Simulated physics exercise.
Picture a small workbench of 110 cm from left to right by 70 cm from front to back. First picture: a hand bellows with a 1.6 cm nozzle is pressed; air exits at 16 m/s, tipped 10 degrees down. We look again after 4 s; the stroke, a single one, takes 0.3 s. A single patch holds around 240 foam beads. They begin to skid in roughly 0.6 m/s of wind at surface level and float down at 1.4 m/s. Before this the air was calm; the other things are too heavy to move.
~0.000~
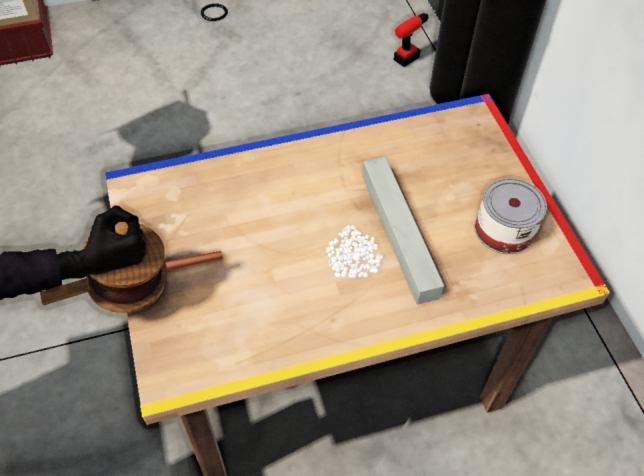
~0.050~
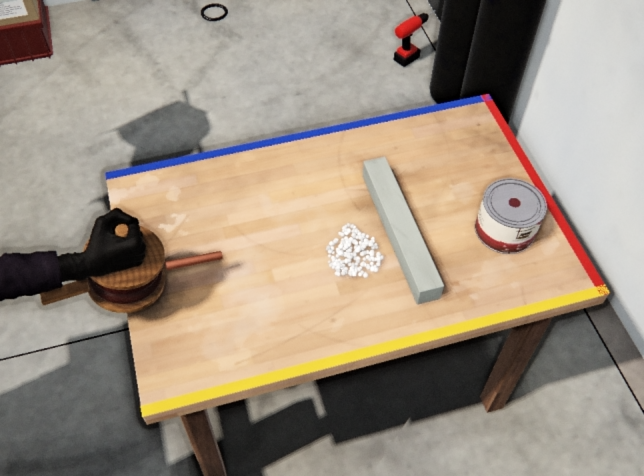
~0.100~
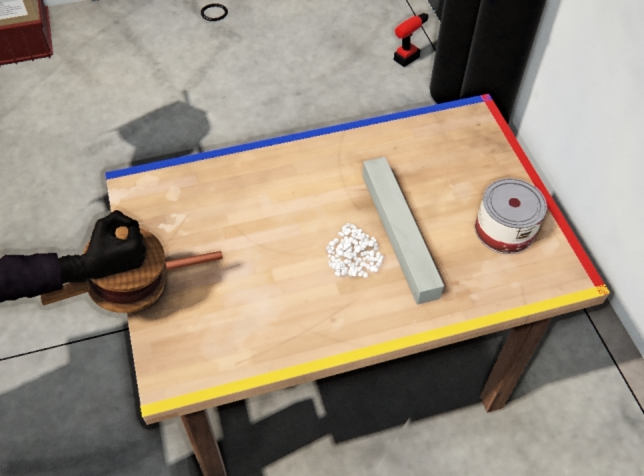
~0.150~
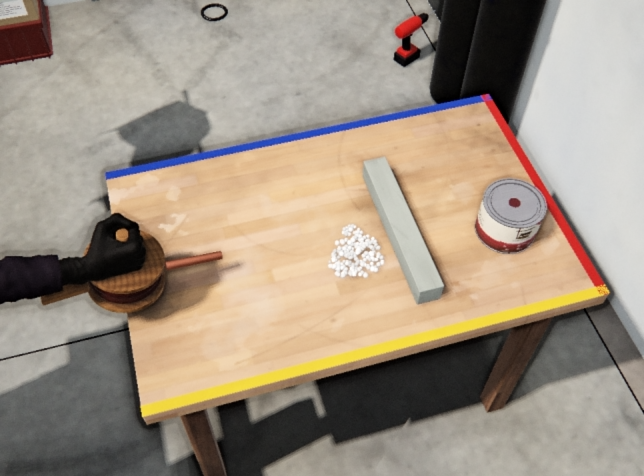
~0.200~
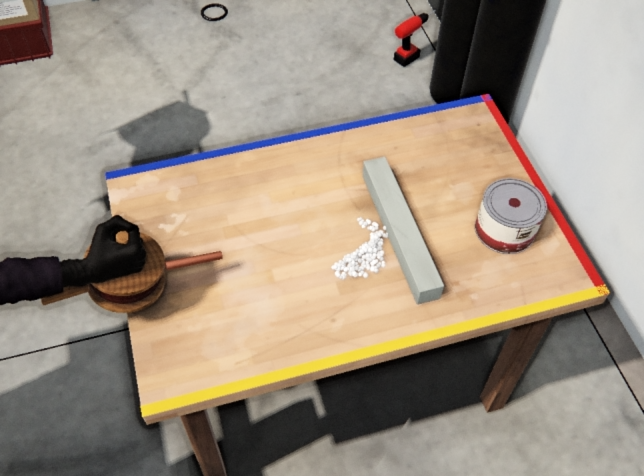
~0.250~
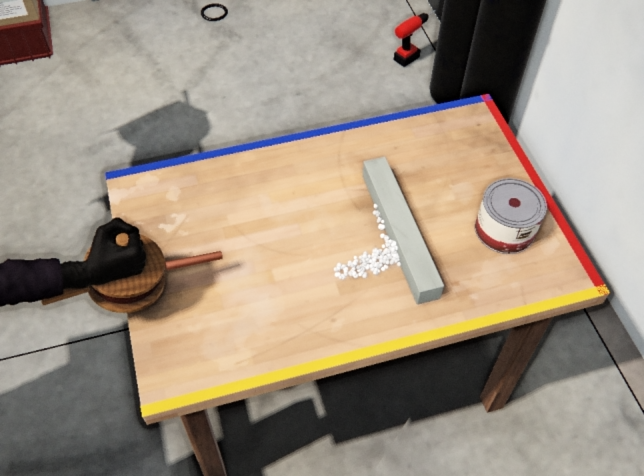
On a wooden workbench with coloured edges, a gloved hand rests on a round bellows at the left while a pile of white beads lies still, then the beads spread a short way rightward against a grey-green plank.
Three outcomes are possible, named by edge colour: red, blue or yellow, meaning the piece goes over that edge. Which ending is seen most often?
The yellow edge gets the most.
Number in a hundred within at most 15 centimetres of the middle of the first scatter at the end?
About 20 %.
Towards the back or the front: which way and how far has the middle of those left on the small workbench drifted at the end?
Shift: Frontward, approx. 10 cm.
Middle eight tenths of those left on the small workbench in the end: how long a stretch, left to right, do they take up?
I'd say close to 10 cm.
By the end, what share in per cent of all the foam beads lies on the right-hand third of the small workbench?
I'd estimate around 0 per cent.
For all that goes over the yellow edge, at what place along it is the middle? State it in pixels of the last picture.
(422, 343).
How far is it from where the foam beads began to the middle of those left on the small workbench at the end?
15 cm.
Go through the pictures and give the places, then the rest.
In the first picture, the middle of the foam beads is near (353, 255), none has stirred yet and the mouth of the hand bellows is at (222, 255).
In the second picture, the middle of the foam beads is near (355, 253), none has stirred yet, the yellow edge is centred on (390, 352), the red edge is centred on (543, 184) and the blue edge is centred on (306, 132).
In the third picture, the middle of the foam beads is near (355, 253), none has stirred yet, the top of a plank is at (401, 219) and the top of a tin is at (515, 202).
In the fourth picture, the middle of the foam beads is near (355, 254) and about 1 % have left their places.
In the fifth picture, the middle of the foam beads is near (367, 254), the farthest in sight from the hand bellows is at (387, 234) and about 50 % have left their places.
In the sixth picture, the middle of the foam beads is near (381, 257), the farthest in sight from the hand bellows is at (399, 265) and about 75 % have left their places.
After 0.8 s the count stands so, 55 % are over the yellow edge, 0 % over the red edge and 5 % over the blue edge; the middle of those left on the top is near (403, 284).
After 1.3 s the count stands so, 55 % are over the yellow edge, 0 % over the red edge and 5 % over the blue edge; the middle of those left on the top is near (403, 284).
After 2.2 s the count stands so, 55 % are over the yellow edge, 0 % over the red edge and 5 % over the blue edge; the middle of those left on the top is near (403, 284).
After 4.0 s, at the end, 55 % are over the yellow edge, 0 % over the red edge and 5 % over the blue edge; the middle of those left on the top is near (403, 284).
